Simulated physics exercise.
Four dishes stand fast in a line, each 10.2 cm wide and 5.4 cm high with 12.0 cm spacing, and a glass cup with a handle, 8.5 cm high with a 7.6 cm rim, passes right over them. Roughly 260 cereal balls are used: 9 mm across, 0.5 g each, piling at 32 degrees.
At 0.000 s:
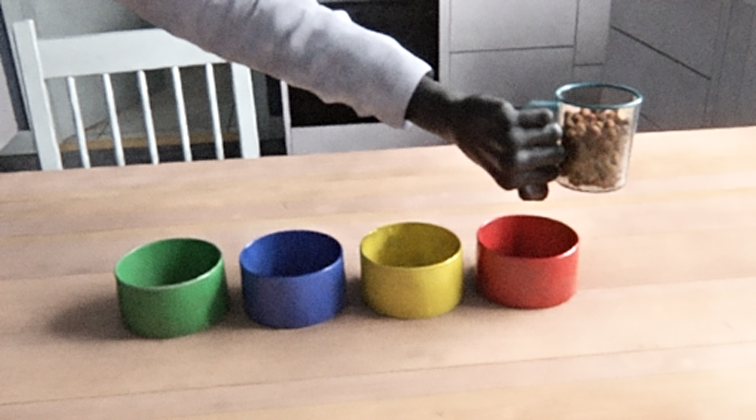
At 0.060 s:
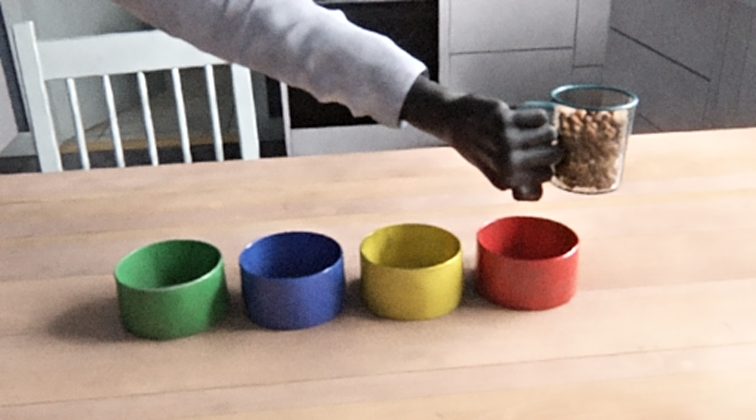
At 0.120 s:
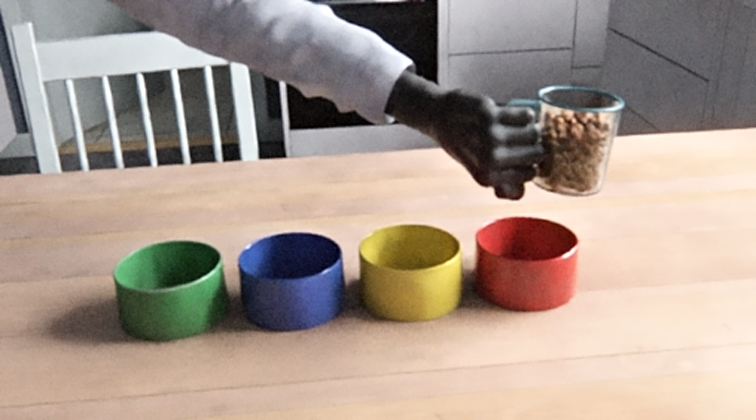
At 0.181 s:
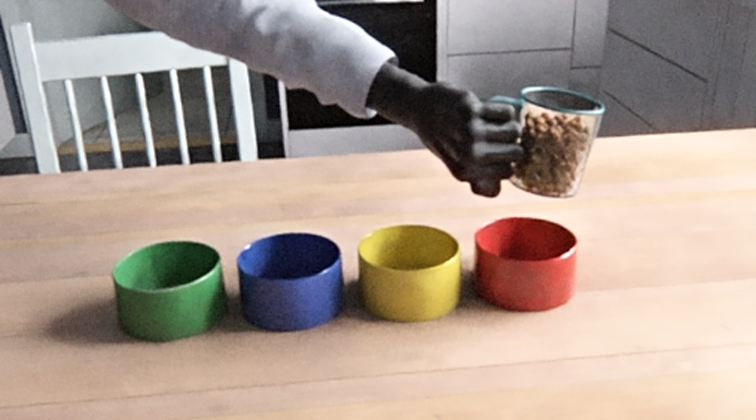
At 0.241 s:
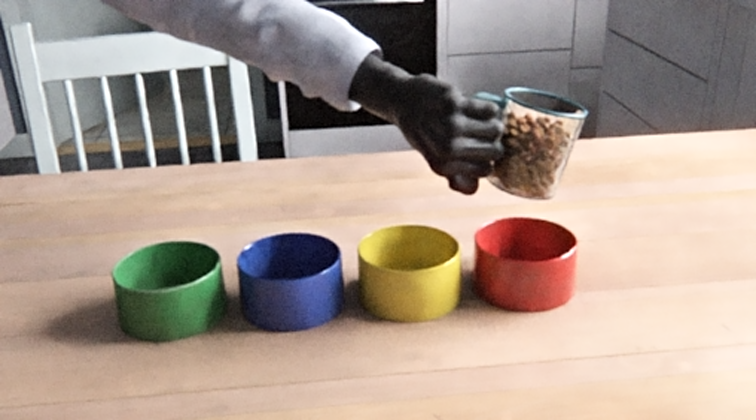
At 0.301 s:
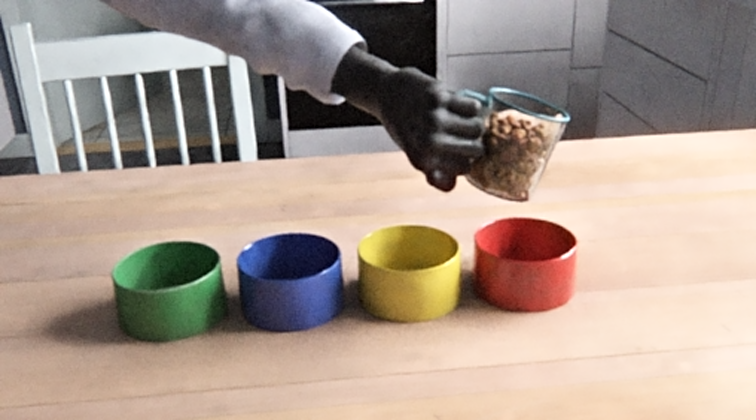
A dark hand in a pale sleeve, reaching in from the upper left, holds a clear glass cup of small brown cereal pieces above a light wooden table, seen from slightly above. Four round dishes stand in a row below, green, blue, yellow and red from left to right, with a white chair behind. The hand moves the cup a short way left, steadily tilting it rightward, while the view stays practically still.
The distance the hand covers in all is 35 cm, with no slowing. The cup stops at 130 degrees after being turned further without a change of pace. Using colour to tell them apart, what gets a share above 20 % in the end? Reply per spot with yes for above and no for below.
Red: No, below. Blue: Yes, above. Green: No, below. Yellow: No, below. Counter: No, below.
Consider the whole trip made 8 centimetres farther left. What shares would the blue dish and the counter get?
The blue dish would get 0 and the counter 30.
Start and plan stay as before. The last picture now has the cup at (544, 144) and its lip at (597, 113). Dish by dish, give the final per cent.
Kept per dish: Red = 0, blue = 70, green = 0, yellow = 10.
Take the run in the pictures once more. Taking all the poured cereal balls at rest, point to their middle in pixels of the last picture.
Near (297, 283).
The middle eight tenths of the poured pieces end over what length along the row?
Spread: Around 6 cm.
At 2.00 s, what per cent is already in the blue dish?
By that moment it's near 100 percent.
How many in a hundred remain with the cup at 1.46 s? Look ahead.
Some 100 per cent.
Then, at 1.00 s, tilt 71 degrees; cup holds 100 %.
After 1.46 s, tilt 105 degrees; cup holds 100 %.
After 2.00 s, tilt 130 degrees; cup holds 0 %, blue 100 %.
By 2.5 s all is still; red 0 %, blue 100 %, green 0 %, yellow 0 %, counter 0 %.
